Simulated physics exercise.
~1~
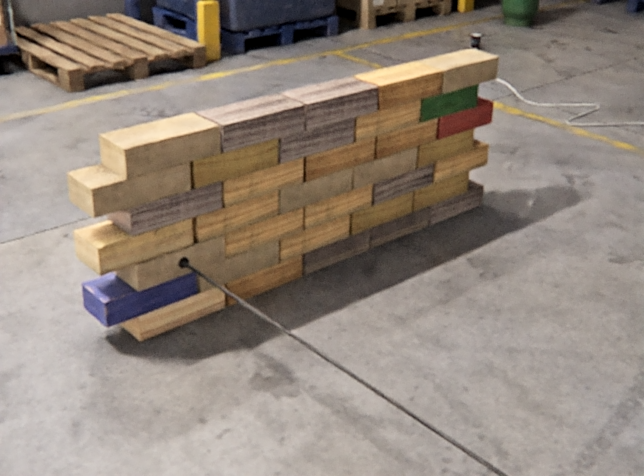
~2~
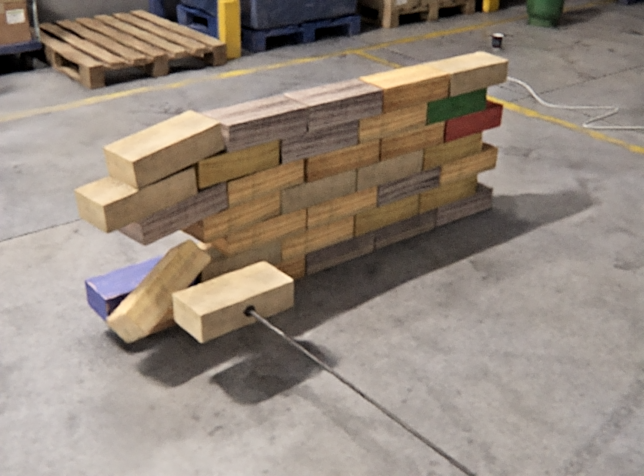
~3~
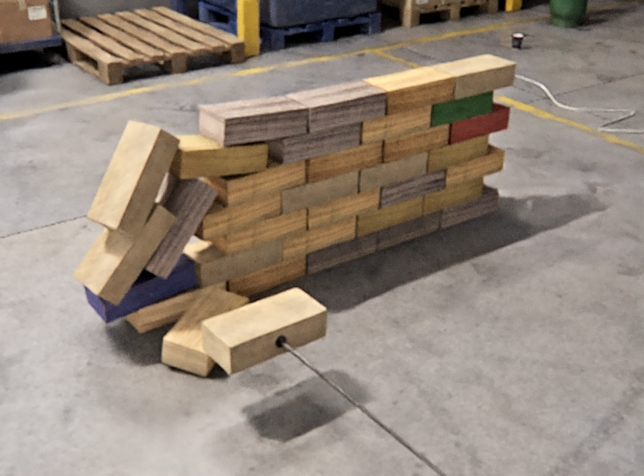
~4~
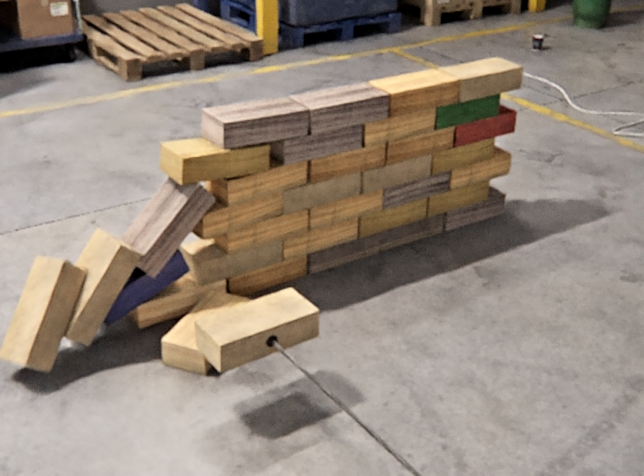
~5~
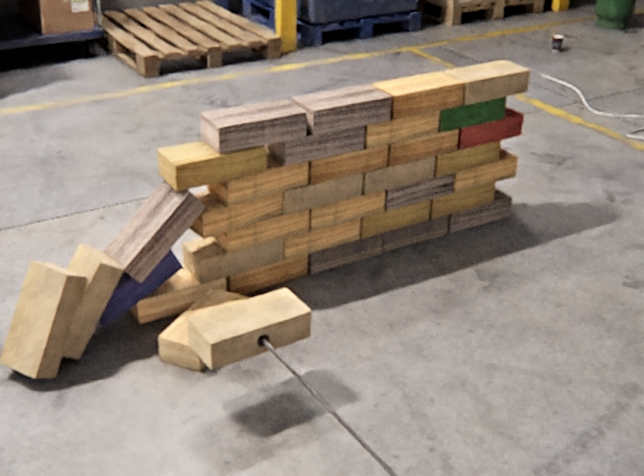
On a concrete warehouse floor, a cord drew a wooden block out of the lower left end of a stacked wall, and the blocks above tumbled down and leaned in a slanting heap, tipping the blue one, while the green and red ones stayed put.
